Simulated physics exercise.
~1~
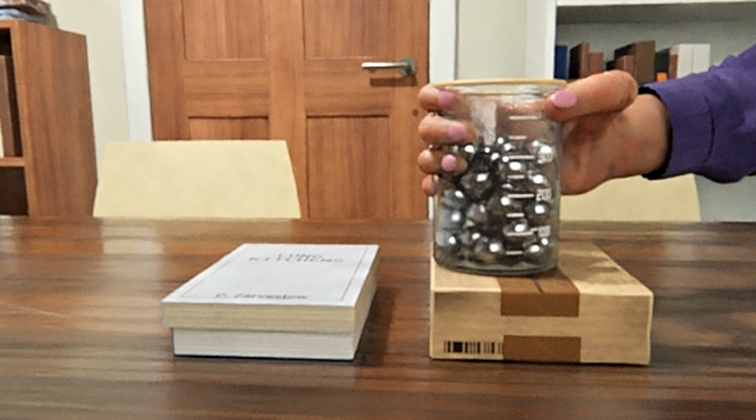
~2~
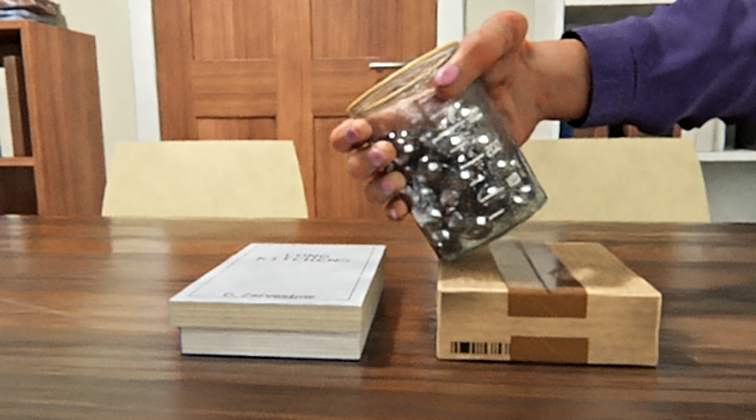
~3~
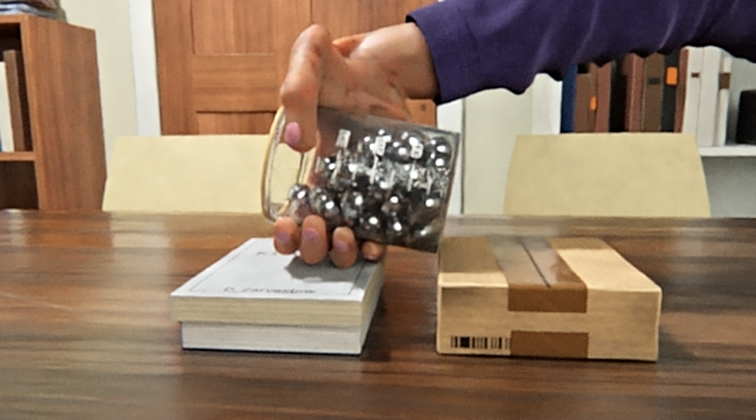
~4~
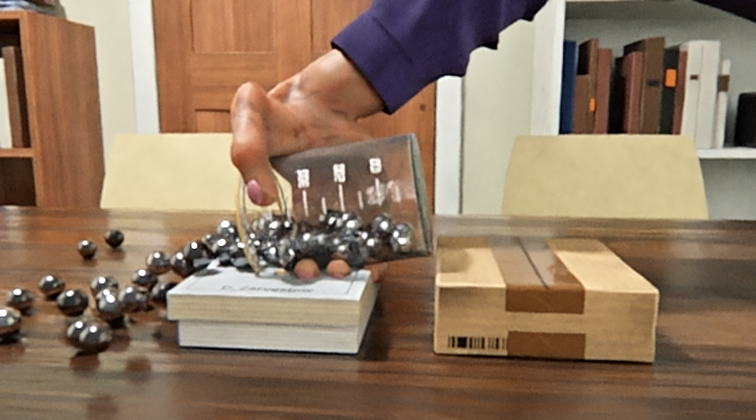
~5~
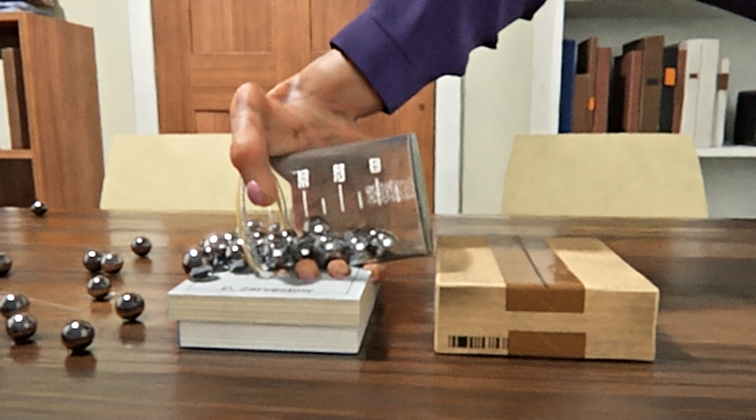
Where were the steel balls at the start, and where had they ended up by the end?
At the start they were all in the upright beaker above the cardboard box on the right. By the end they were farther left and lower, with some in the tipped beaker and others on the books and the table.
